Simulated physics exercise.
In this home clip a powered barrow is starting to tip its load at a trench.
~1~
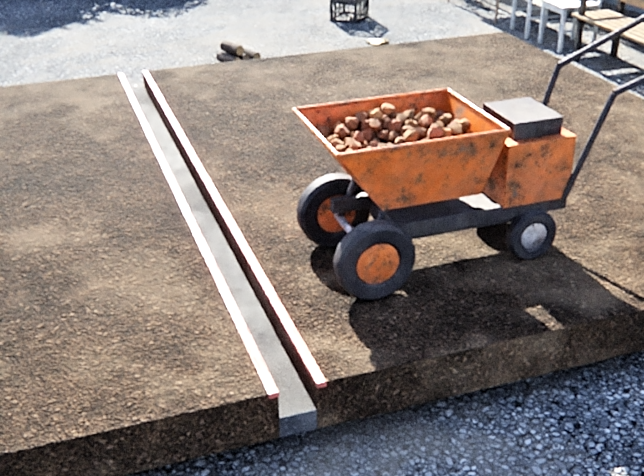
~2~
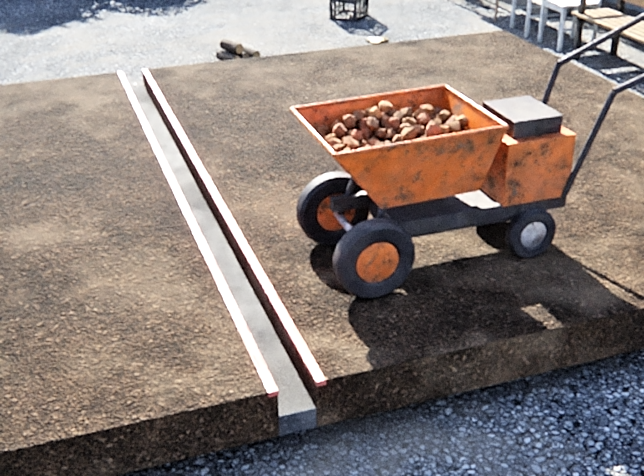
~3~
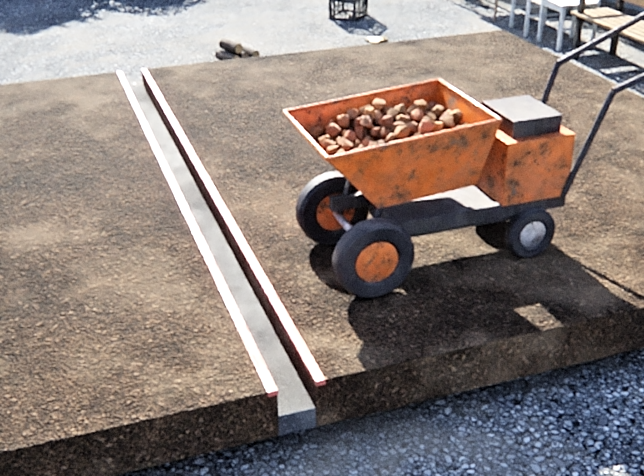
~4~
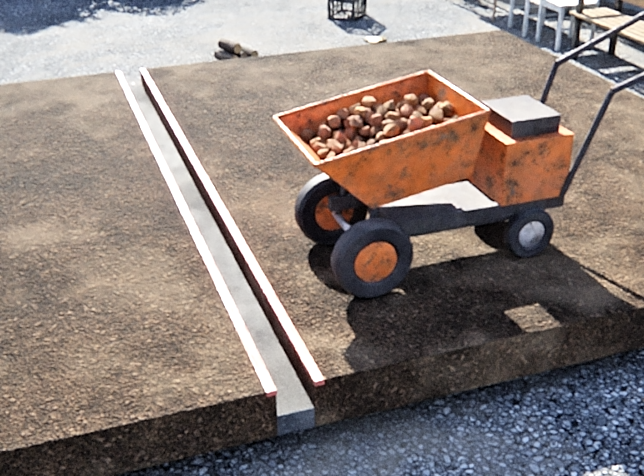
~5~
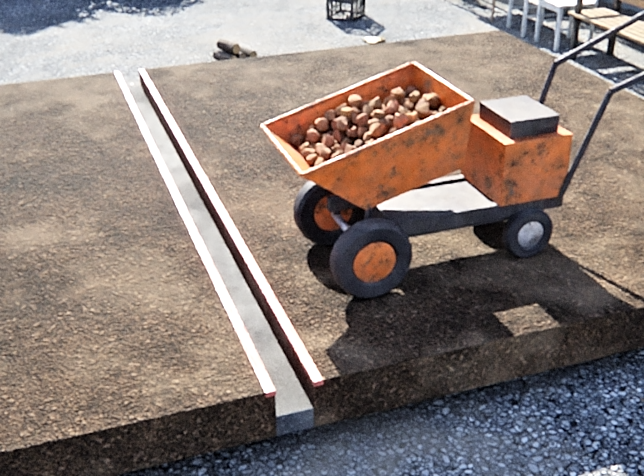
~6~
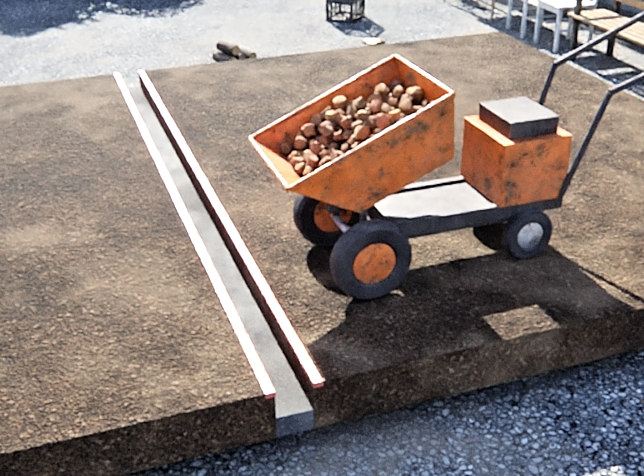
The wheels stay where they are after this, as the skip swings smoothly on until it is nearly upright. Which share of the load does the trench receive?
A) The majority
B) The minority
The answer is B.
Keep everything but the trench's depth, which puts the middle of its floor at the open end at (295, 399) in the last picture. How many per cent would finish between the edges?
It lands somewhere near 10 percent.
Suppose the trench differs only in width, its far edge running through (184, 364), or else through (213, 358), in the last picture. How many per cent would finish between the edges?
Lab note: Case 1 near 80 percent, case 2 near 60 percent.
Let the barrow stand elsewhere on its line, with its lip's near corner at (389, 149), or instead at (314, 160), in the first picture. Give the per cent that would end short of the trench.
About 10 and 0 per cent.
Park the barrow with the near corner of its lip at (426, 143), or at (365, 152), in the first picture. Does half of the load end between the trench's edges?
Well, the first try gives a smaller portion, and the second gives a smaller portion.
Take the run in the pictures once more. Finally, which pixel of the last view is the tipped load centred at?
Centre at rest: Close to (168, 294).
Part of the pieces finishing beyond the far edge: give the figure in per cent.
It comes to 65 per cent or so.
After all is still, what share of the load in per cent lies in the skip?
Roughly 20 percent.
Just after the last frame, skip tipped steeply; every one in the skip.
A moment on, skip tipped right over; roughly two thirds in the skip; just a few in or heaped over the trench; roughly a third beyond it; just a few falling.
Further on, skip tipped right over; roughly a quarter in the skip; about a tenth in or heaped over the trench; roughly two thirds beyond it.
When it is over, skip tipped right over; roughly a quarter in the skip; about a tenth in or heaped over the trench; roughly two thirds beyond it.
